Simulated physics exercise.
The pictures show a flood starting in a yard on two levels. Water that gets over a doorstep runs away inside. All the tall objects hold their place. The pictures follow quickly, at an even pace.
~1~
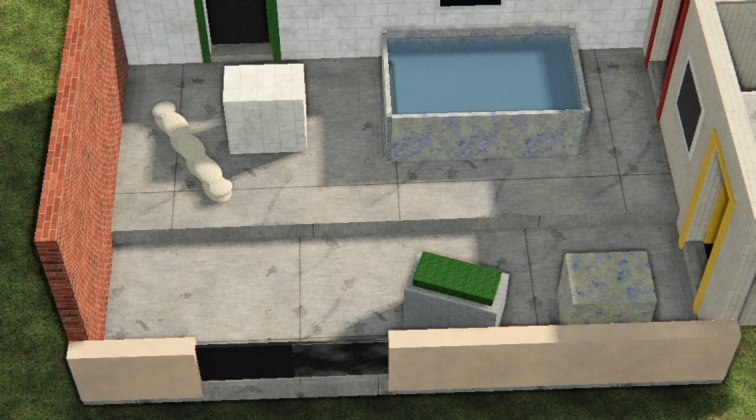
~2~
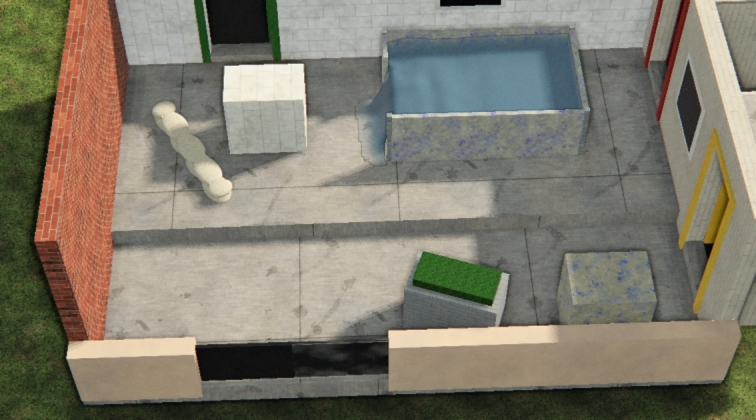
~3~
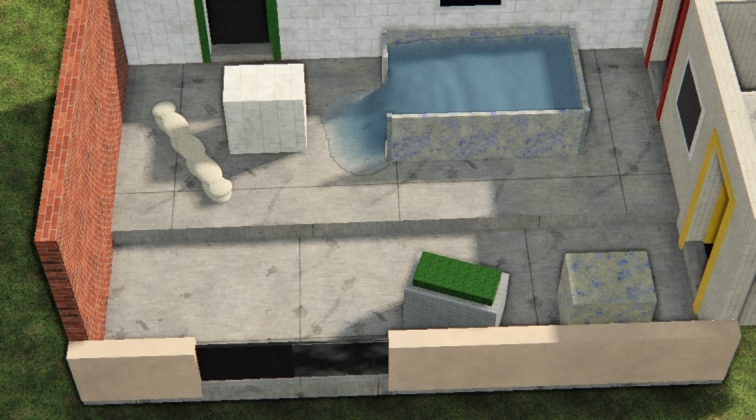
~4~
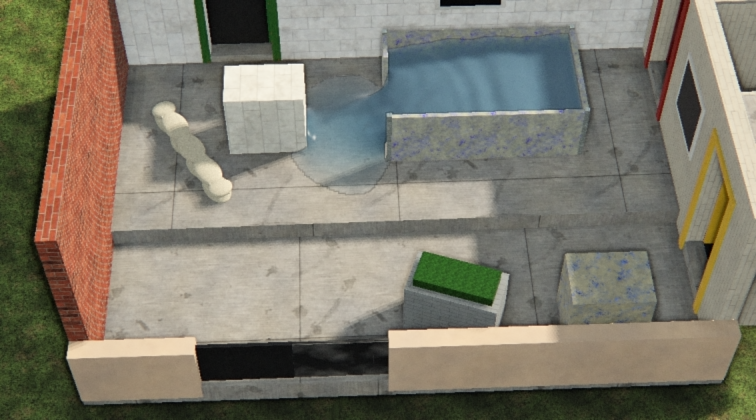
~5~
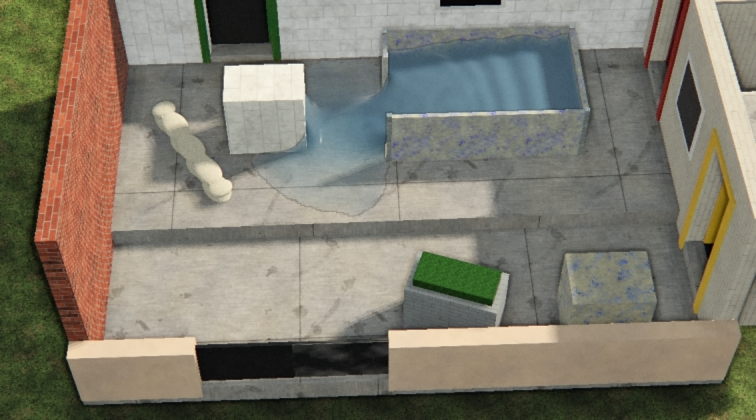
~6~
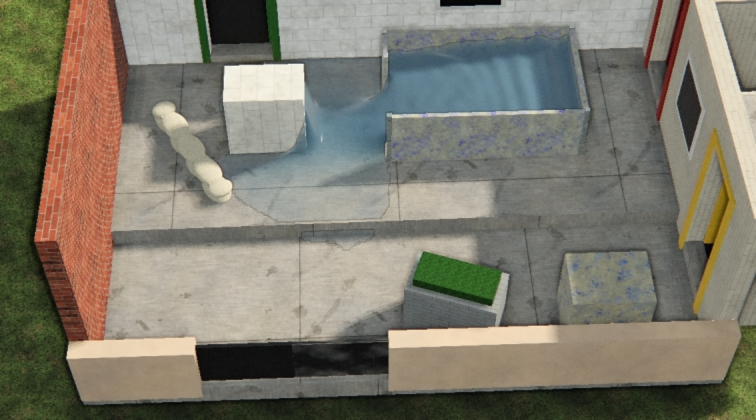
In a walled yard on two levels, water pouring from a tank's left side, striking a white block and spreading across the paving.
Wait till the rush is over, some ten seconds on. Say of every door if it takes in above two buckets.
In the end: The yellow door stays under that; the red door stays under that; the green door takes more than that.
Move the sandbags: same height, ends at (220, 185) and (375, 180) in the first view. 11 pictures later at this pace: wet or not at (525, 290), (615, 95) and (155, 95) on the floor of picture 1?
One after the other: No water, not flooded, awash.
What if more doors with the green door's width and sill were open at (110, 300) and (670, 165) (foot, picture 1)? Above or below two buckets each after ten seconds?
In that order: Lets more in, stays under.
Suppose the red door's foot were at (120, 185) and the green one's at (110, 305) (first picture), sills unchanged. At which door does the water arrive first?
The green door.
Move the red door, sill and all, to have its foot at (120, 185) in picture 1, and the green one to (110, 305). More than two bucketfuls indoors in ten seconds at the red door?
My reading: The red door is under.
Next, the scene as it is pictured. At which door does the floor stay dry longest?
I say the door marked yellow.
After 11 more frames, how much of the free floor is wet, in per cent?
About 45 per cent.
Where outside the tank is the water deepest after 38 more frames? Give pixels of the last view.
Roughly at (450, 348).
A moment on, water covers 30 % of the floor; the yellow door not reached, the red door not reached, the green door under two buckets in.
Next, water covers 45 % of the floor; the yellow door not reached, the red door not reached, the green door over two buckets in.
Then, water covers 55 % of the floor; the yellow door not reached, the red door not reached, the green door over two buckets in.
Later, water covers 70 % of the floor; the yellow door not reached, the red door wet at the sill, nothing in, the green door over two buckets in.
In the end, water covers 85 % of the floor; the yellow door wet at the sill, nothing in, the red door wet at the sill, nothing in, the green door over two buckets in.
